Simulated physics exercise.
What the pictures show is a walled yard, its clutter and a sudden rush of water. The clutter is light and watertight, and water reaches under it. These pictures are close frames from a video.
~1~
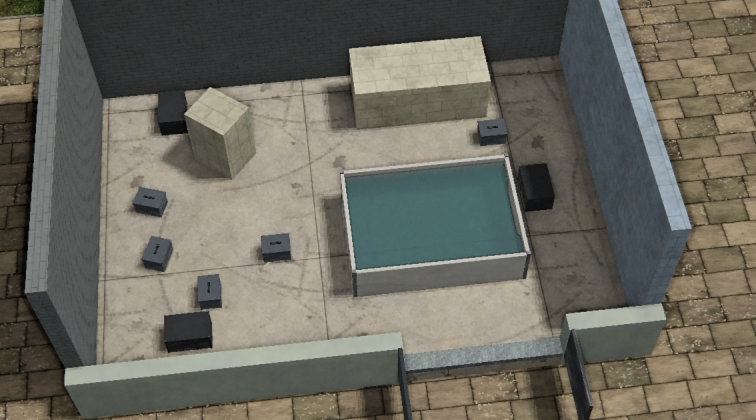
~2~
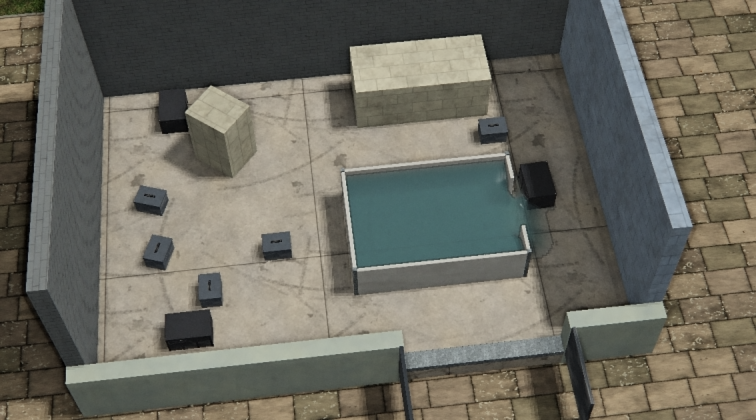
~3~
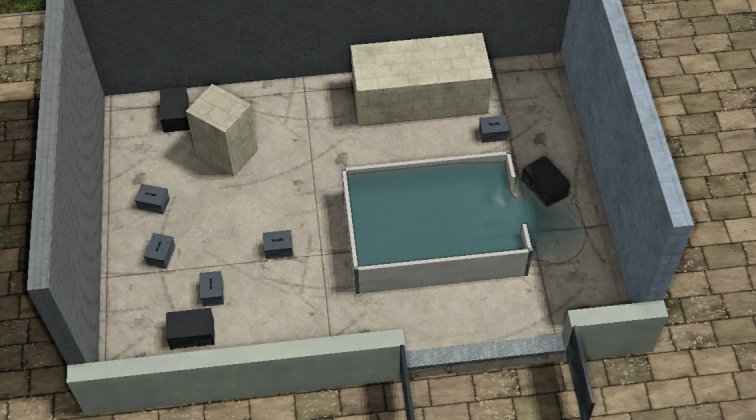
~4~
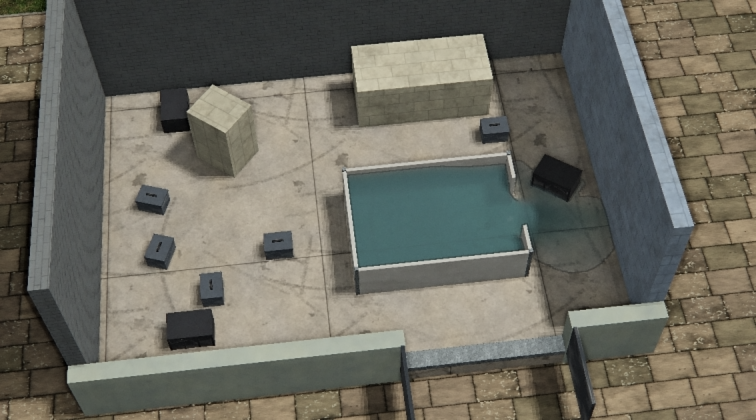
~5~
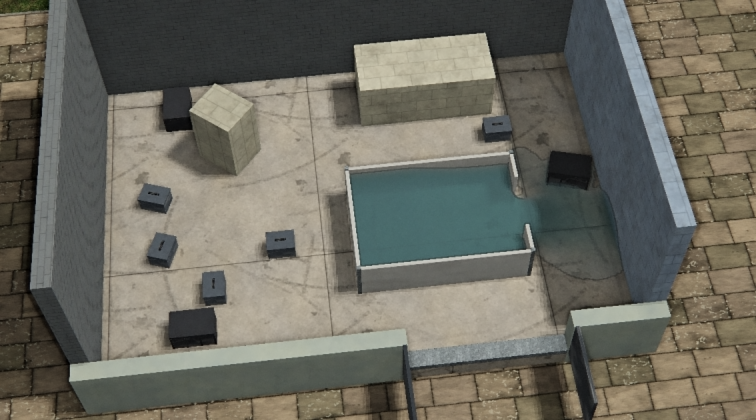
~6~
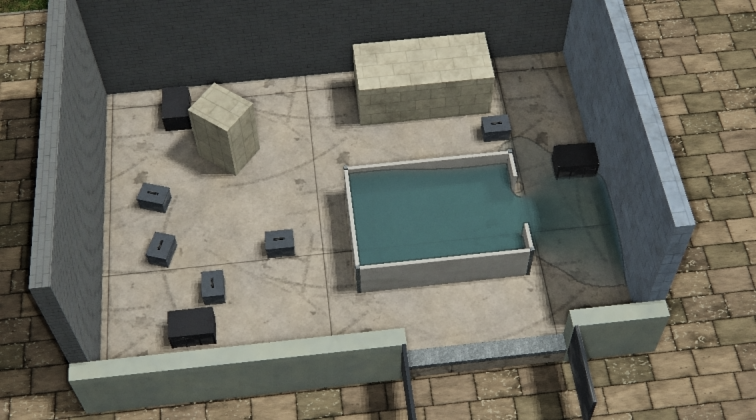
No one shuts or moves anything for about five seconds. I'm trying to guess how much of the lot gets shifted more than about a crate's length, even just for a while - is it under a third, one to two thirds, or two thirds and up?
My guess is under a third.
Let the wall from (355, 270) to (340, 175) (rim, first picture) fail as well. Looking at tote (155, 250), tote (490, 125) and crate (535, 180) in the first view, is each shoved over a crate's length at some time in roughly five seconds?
In the order asked: Goes the distance, then never gets that far, then never gets that far.
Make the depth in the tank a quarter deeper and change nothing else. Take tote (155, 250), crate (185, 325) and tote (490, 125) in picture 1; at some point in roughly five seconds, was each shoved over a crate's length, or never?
Taking them as listed, the first stopped before it, the second reached the mark and the third reached the mark.
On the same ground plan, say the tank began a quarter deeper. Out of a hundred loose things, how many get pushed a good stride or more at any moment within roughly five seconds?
My estimate is around 50 percent.
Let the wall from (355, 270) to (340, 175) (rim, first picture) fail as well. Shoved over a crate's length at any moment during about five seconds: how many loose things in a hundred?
It comes out at roughly 80 per cent.
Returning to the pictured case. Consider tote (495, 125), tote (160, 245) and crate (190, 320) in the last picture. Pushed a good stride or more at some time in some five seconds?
Object by object as listed: Got well clear, then kept nearby, then kept nearby.
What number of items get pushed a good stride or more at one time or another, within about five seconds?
2.
A moment on, 1 of 8 are well off their spots; 0 afloat.
Next, 1 of 8 are well off their spots; 0 afloat.
Later, 1 of 8 are well off their spots; 1 afloat.
In the end, 2 of 8 are well off their spots, and 2 have been at some point; 2 afloat.
